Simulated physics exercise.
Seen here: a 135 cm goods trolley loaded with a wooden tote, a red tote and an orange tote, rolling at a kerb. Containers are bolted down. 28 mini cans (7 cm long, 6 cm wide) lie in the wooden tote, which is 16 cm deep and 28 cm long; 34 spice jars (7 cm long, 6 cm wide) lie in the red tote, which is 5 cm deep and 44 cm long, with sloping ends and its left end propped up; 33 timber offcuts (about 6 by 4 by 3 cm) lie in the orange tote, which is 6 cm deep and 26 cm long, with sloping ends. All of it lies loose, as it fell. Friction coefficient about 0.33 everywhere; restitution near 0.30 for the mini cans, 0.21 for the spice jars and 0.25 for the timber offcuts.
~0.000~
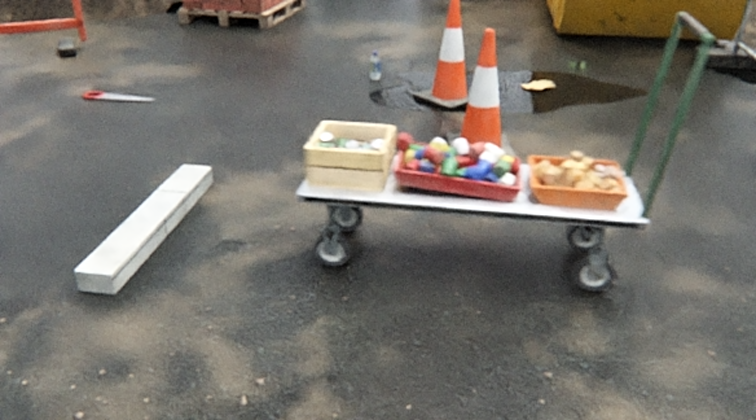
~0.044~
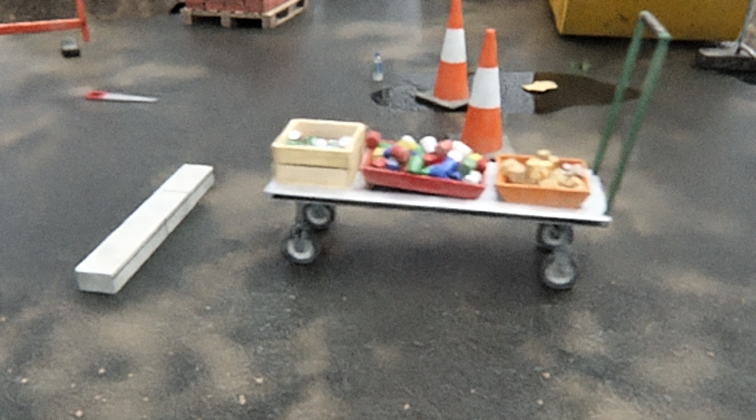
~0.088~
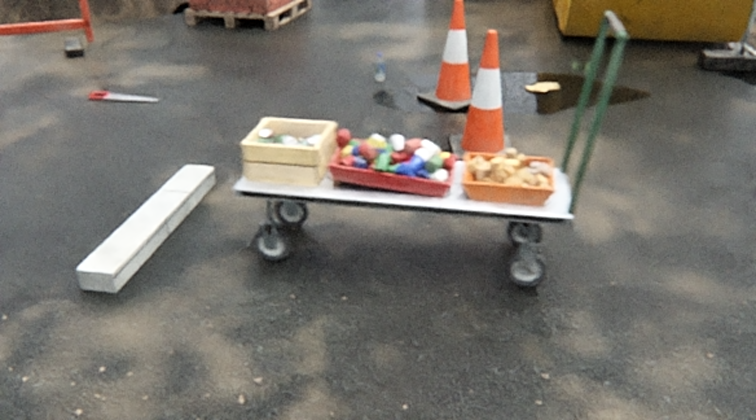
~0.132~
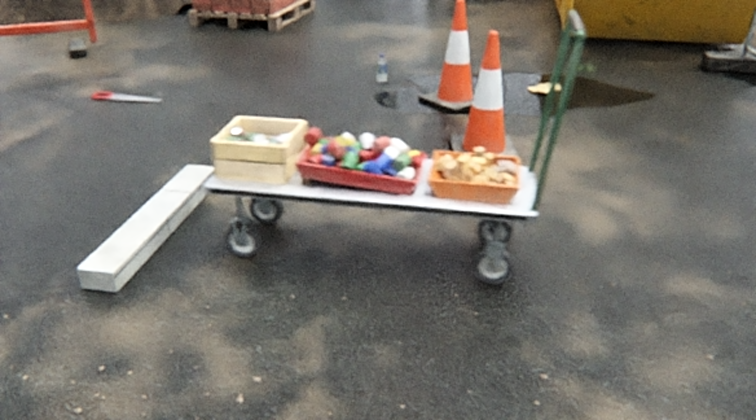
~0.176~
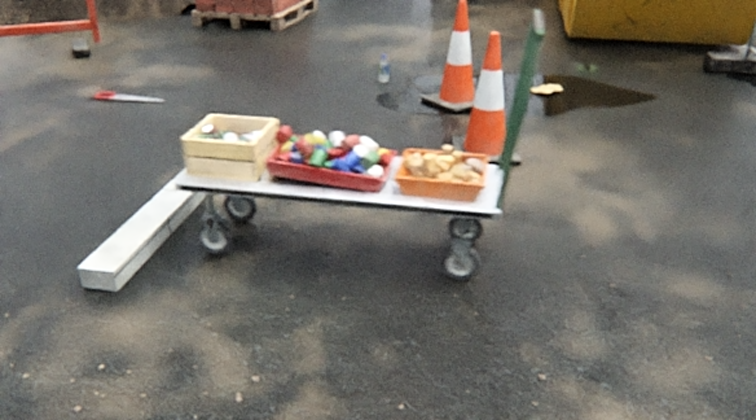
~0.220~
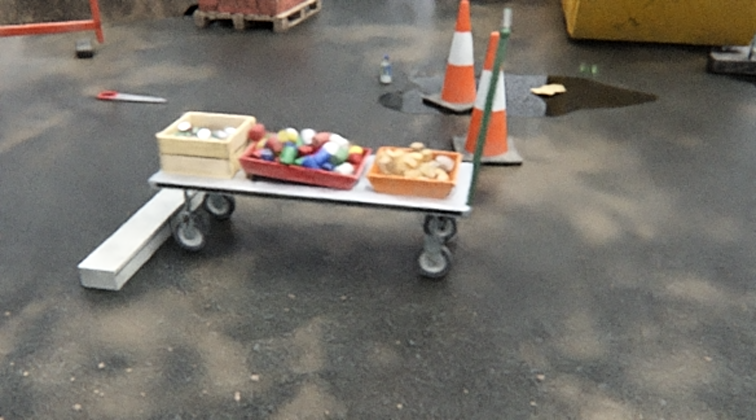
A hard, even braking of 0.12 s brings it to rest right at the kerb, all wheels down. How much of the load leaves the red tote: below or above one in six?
It sheds over a sixth of them.
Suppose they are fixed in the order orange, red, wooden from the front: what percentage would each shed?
In that case wooden tote 0, red tote 40, orange tote 40 per cent.
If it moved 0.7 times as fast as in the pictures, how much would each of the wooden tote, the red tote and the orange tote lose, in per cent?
Then wooden tote 0, red tote 20, orange tote 20 per cent.
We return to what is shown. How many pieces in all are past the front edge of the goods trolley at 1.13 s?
Roughly 1.
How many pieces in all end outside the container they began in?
Roughly 25 in all.
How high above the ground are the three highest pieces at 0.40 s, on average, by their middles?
Some 62 cm up.
After 0.28 s, the wooden tote has all 28, the red tote is down by 1 of 34 and the orange tote is down by 1 of 33.
After 0.40 s, the wooden tote has all 28, the red tote is down by 5 of 34 and the orange tote is down by 9 of 33.
After 0.63 s, the wooden tote is down by 1 of 28, the red tote is down by 10 of 34 and the orange tote is down by 12 of 33.
Outcome (at 1.13 s), the wooden tote is down by 1 of 28, the red tote is down by 11 of 34 and the orange tote is down by 12 of 33. Asked share, 11 of 34, 32 per cent.
